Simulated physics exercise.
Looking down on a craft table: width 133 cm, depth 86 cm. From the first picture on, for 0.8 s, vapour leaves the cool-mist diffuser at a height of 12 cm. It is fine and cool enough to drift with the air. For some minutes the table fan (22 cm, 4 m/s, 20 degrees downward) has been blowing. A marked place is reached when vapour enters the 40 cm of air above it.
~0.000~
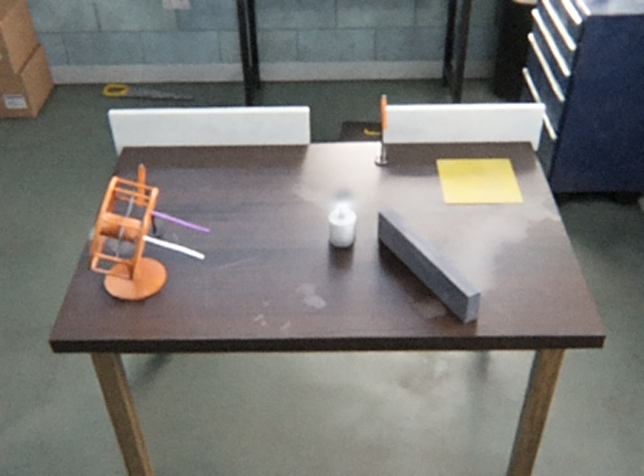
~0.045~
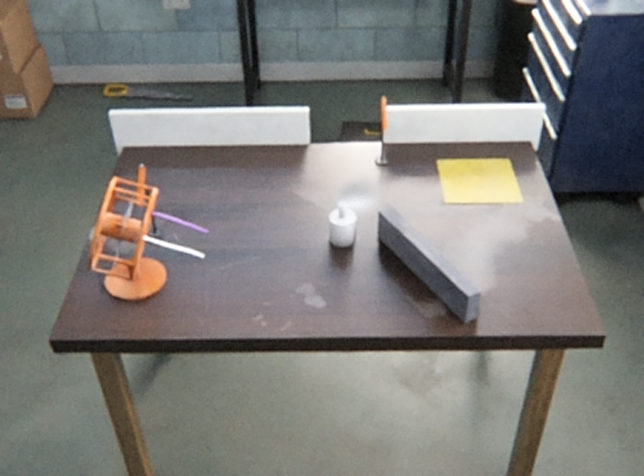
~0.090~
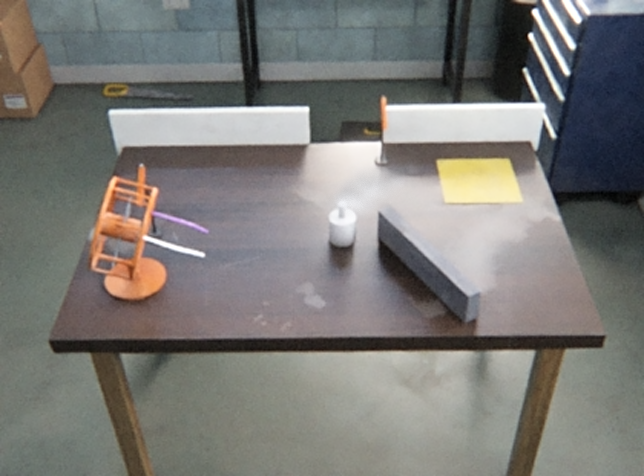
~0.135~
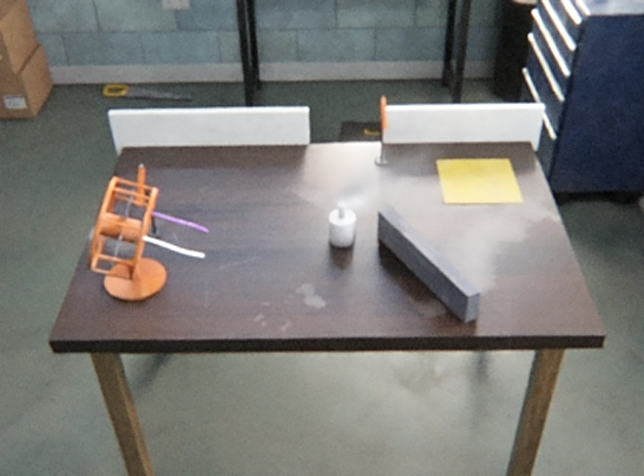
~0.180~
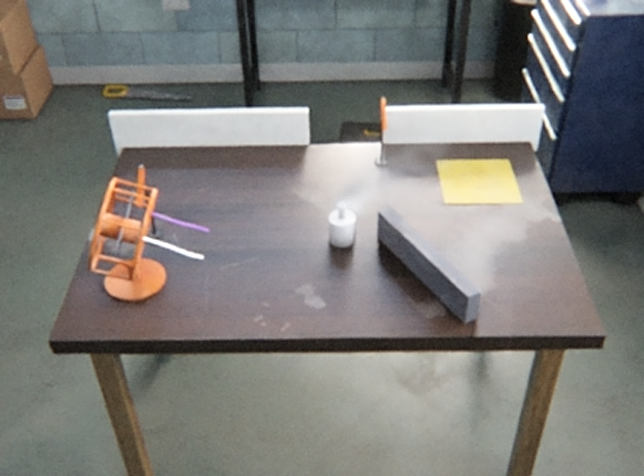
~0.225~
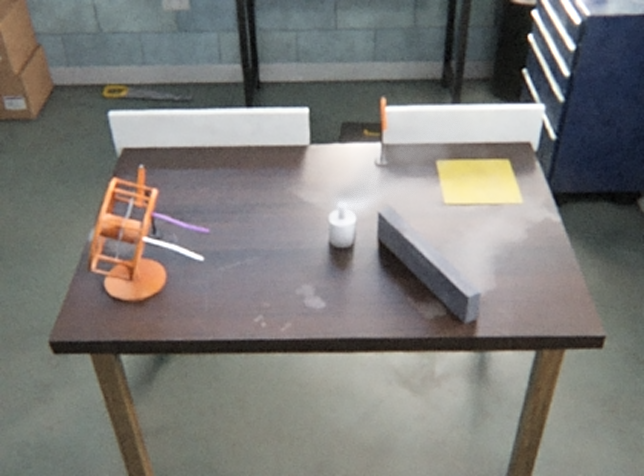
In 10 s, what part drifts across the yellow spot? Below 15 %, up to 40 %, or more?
It is more than 40 % that passes there.
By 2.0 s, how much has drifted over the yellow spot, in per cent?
About 80 %.
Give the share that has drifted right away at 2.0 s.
Some 70 per cent.
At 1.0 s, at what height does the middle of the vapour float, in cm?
About 28 cm.
By 1.0 s, 67 % has passed over the yellow spot; 9 % has left the area, and the middle of the rest is near (512, 92).
By 2.0 s, 80 % has passed over the yellow spot; 74 % has left the area, and the middle of the rest is near (589, 22).
By 4.0 s, 80 % has passed over the yellow spot; 98 % has left the area.
By 10.0 s, 80 % has passed over the yellow spot; 100 % has left the area.
